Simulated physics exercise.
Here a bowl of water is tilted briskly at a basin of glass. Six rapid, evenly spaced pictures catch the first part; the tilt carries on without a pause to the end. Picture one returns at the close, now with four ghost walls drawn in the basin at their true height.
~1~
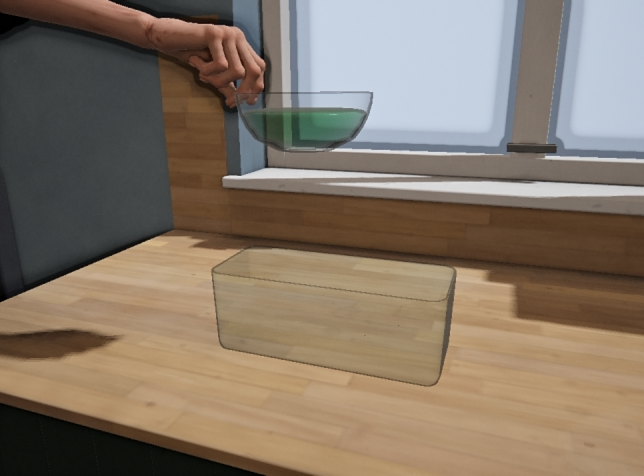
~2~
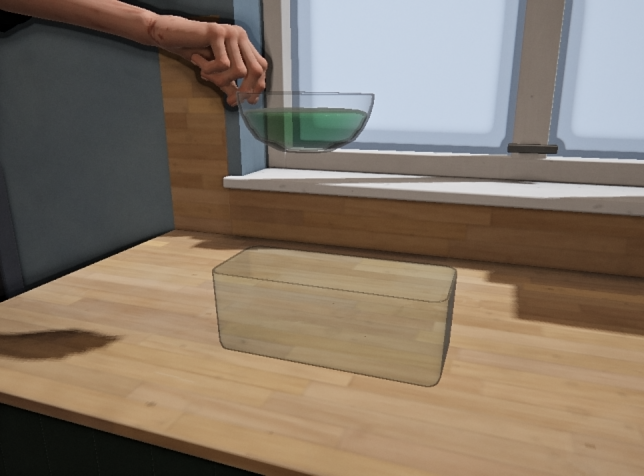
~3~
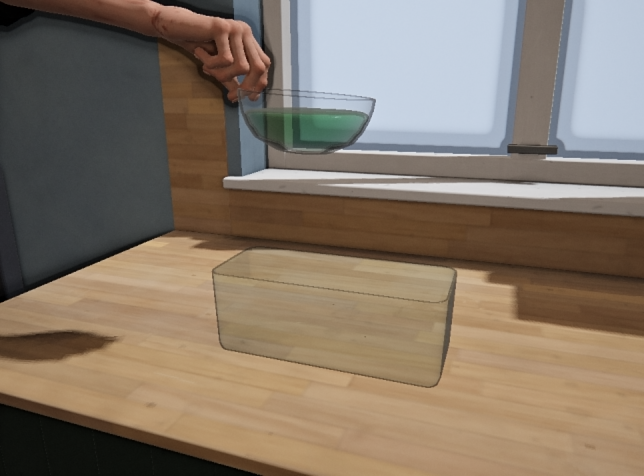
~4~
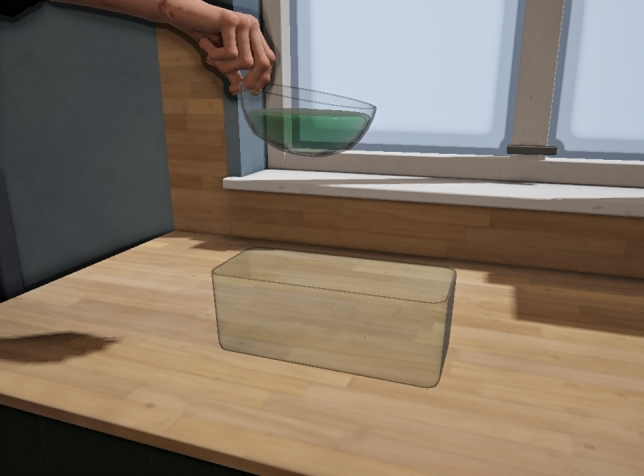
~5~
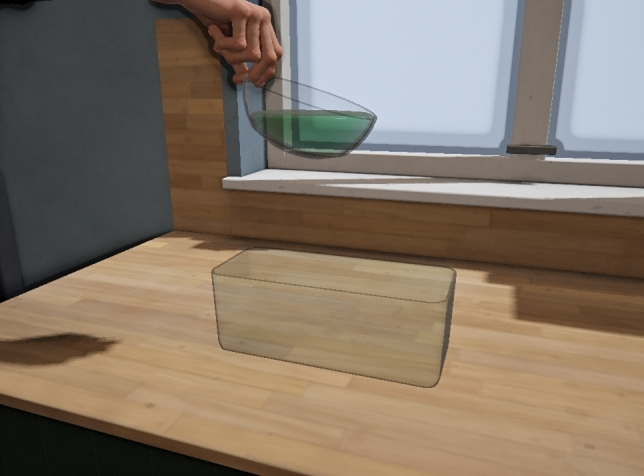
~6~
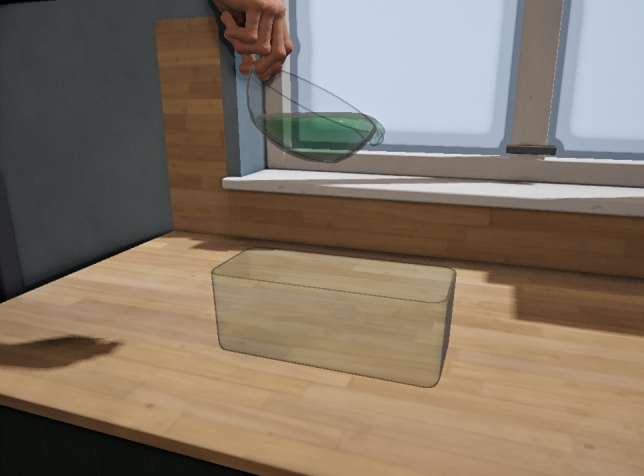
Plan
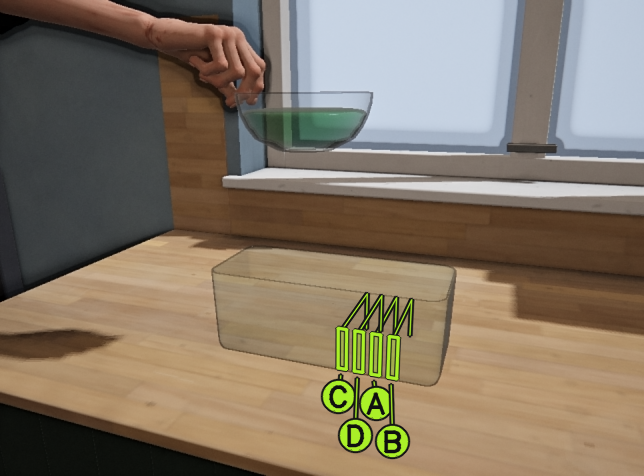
We see a hand holding a clear bowl of green liquid above a glass basin on a wooden counter; the hand lifts the bowl's left side, tilting it rightward until a little liquid passes over the lower right lip.
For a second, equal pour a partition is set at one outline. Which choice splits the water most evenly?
B works best here.
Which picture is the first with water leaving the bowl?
Picture 6.
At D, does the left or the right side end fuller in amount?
More ends on the right.
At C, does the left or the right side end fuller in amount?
The right side.
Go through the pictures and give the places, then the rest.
Upright, lip at (369, 92); basin from (221, 344) to (440, 384); nothing has left yet.
Upright, lip at (370, 94); nothing has left yet.
Tipped about 5°, lip at (371, 99); nothing has left yet.
Tipped about 11°, lip at (372, 108); nothing has left yet.
Tipped about 19°, lip at (373, 118); nothing has left yet.
Tipped about 28°, lip at (372, 130); water is over the lip, down to (376, 143).
On the marked copy, A at (374, 381); B at (391, 384); C at (340, 375); D at (357, 378).
If A is chosen, about 29 % ends left of the wall and 71 % right of it.
If B is chosen, about 49 % ends left of the wall and 51 % right of it.
If C is chosen, about 11 % ends left of the wall and 87 % right of it.
If D is chosen, about 16 % ends left of the wall and 83 % right of it.
